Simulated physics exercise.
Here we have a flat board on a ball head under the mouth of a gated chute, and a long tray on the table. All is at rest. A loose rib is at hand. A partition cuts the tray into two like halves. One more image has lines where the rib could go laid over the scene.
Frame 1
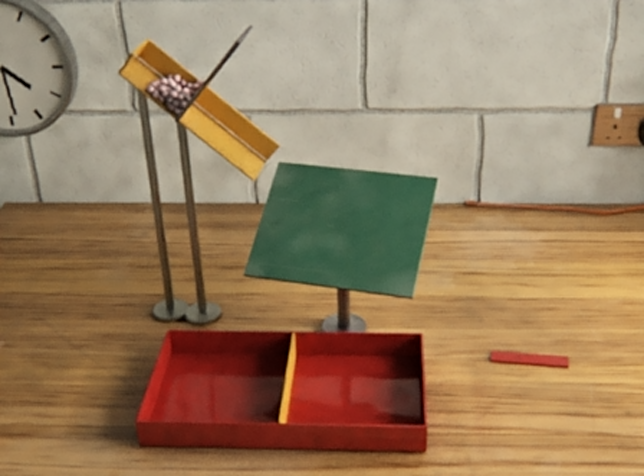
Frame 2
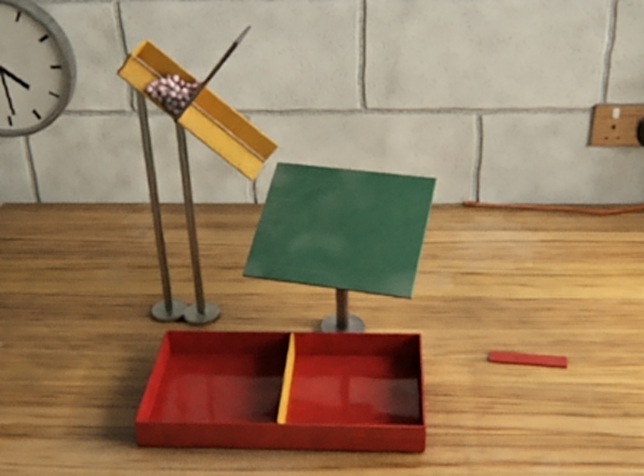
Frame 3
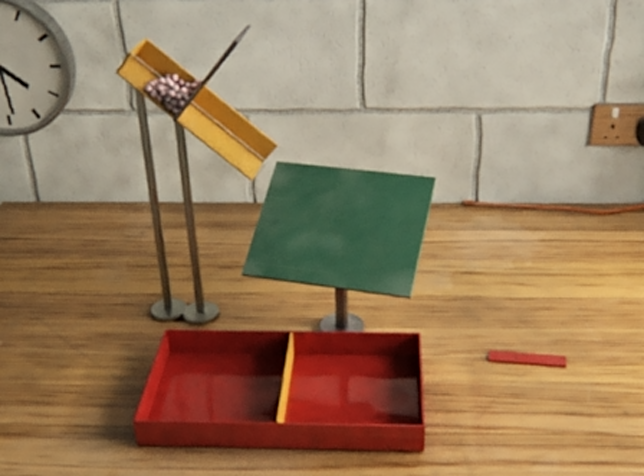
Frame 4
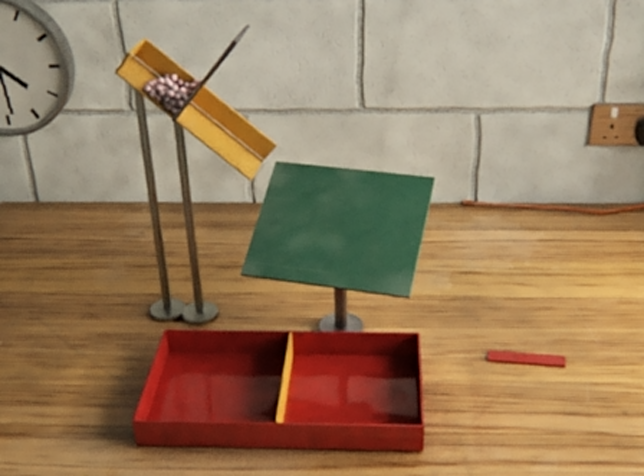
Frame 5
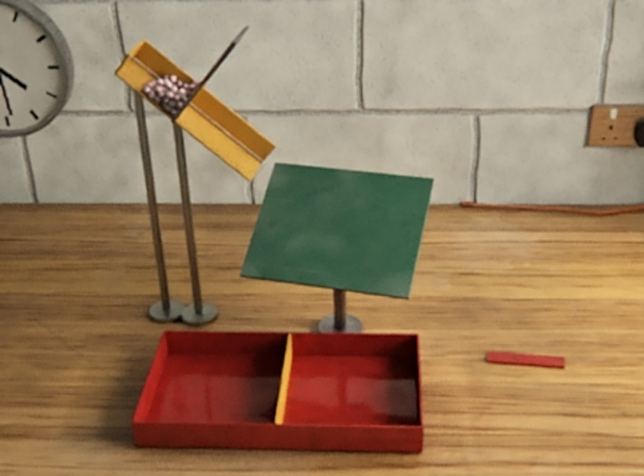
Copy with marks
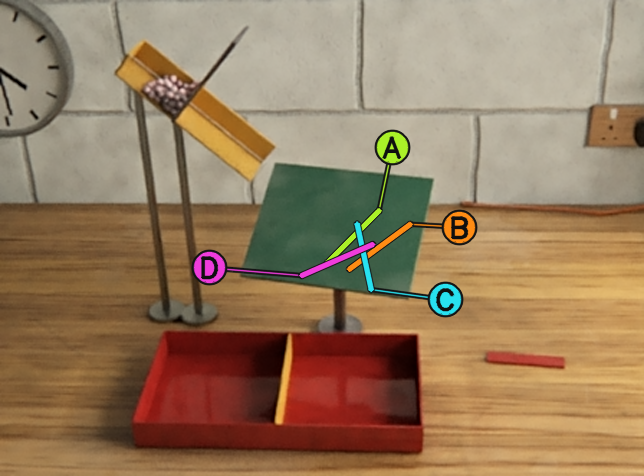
In the video, small pale beads rest behind a gate in a sloping yellow chute, above a tilted green board and a divided red tray on a wooden table, and nothing visibly moves apart from a very slight shift in the view.
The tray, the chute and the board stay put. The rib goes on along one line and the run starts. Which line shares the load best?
The best line is A.
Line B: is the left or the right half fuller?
More lands on the right.
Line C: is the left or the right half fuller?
Right.
On the marked copy, line A from (379, 210) to (327, 262); line B from (410, 224) to (349, 269); line C from (357, 224) to (371, 289); line D from (372, 244) to (301, 275).
Choosing A, of what is caught, about half in the left half, about half in the right.
Choosing B, of what is caught, a small part in the left half, most in the right.
Choosing C, of what is caught, a small part in the left half, nearly all in the right.
Choosing D, of what is caught, nearly all in the left half, a small part in the right.
